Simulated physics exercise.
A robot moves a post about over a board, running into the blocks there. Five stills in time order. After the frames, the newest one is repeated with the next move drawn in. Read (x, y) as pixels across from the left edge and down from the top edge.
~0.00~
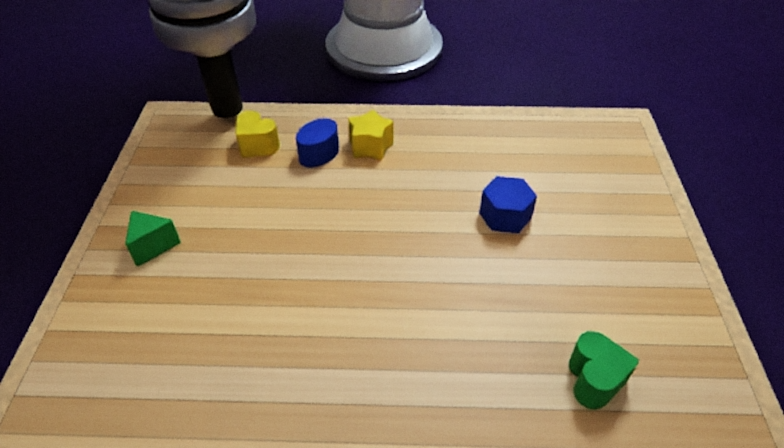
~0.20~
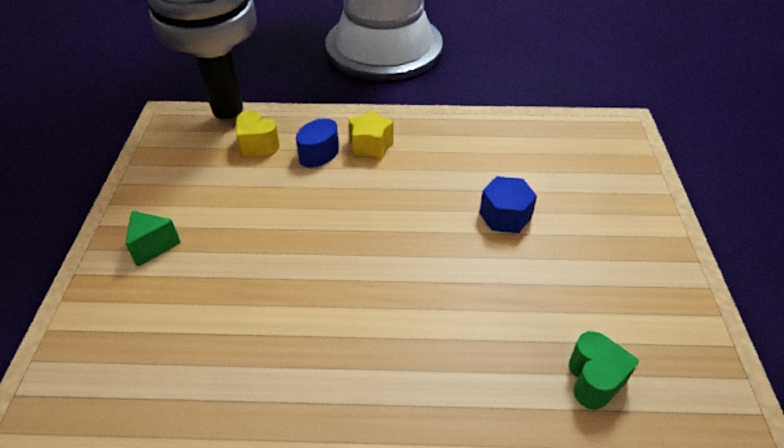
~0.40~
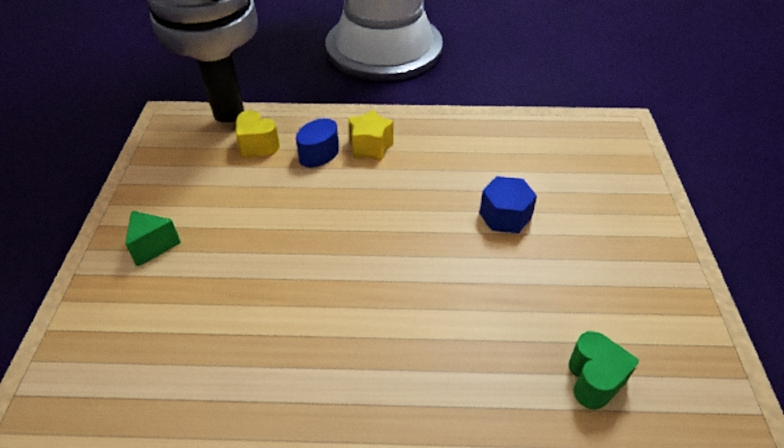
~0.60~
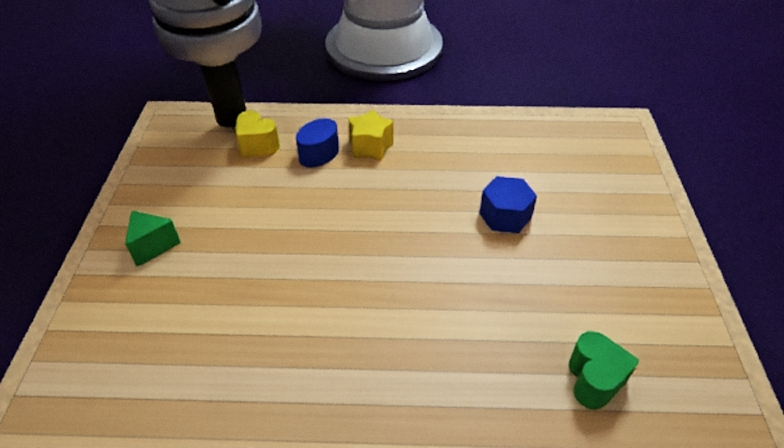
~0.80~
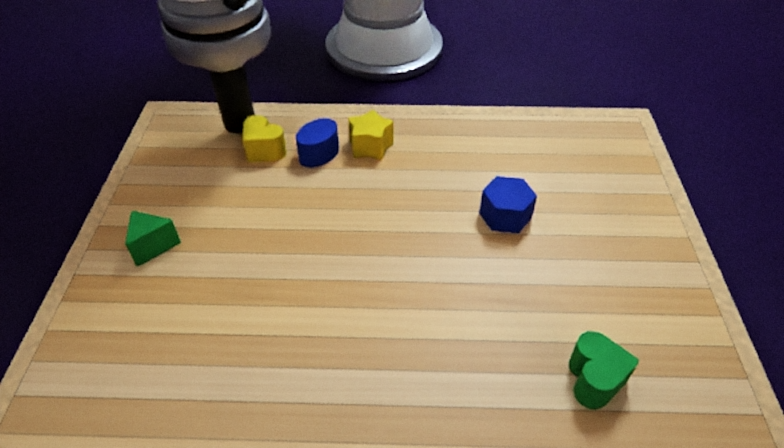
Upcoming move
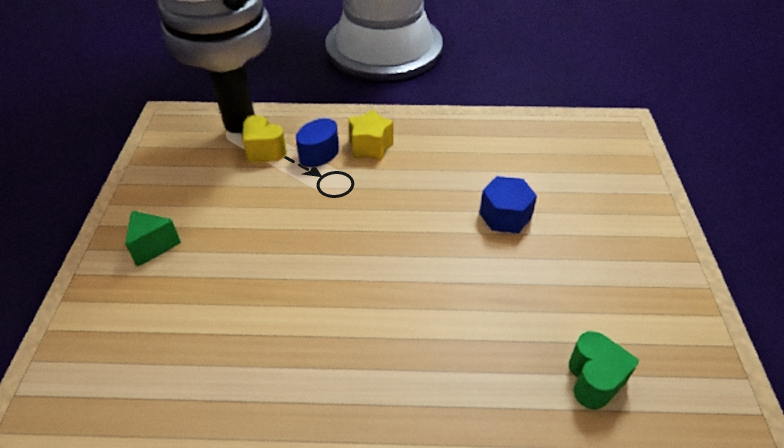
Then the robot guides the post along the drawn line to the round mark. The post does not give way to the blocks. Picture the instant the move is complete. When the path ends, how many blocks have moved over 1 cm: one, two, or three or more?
My forecast: 2.
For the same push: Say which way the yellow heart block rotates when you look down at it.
It swings round clockwise.
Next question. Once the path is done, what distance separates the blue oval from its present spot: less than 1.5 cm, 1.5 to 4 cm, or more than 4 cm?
My estimate: In the 1.5 to 4 cm range.
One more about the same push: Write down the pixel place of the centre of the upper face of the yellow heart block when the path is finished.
It sits at (304, 180).
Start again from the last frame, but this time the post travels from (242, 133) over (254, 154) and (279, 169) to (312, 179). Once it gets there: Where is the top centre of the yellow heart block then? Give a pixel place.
Its top face will be centred at roughly (333, 179).
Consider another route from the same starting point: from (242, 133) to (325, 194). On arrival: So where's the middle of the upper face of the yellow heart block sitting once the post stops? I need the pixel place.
My prediction: (314, 198).
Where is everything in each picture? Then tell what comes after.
Post's lower end (228, 109); yellow heart block (253, 123); blue oval (316, 131); yellow star (370, 123), in the first picture.
Post (228, 110); blocks still, in the second picture.
Post (229, 113); blocks still, in the third picture.
Post (232, 118); blocks still, in the fourth picture.
Post (240, 124); yellow heart block (260, 128); blue oval (316, 131); yellow star (370, 123), in the fifth picture.
Drawn move, straight from (242, 133) to (335, 184).
On the path given first. One third of the way, post (269, 140); yellow heart block (283, 149), turned 25° clockwise.
Two thirds of the way, post (301, 157); yellow heart block (296, 169), turned 70° clockwise; blue oval (331, 133), turned 45° anticlockwise.
At the end, post (334, 175); yellow heart block (304, 180), turned 125° clockwise; blue oval (339, 133), turned 65° anticlockwise; yellow star (373, 122).
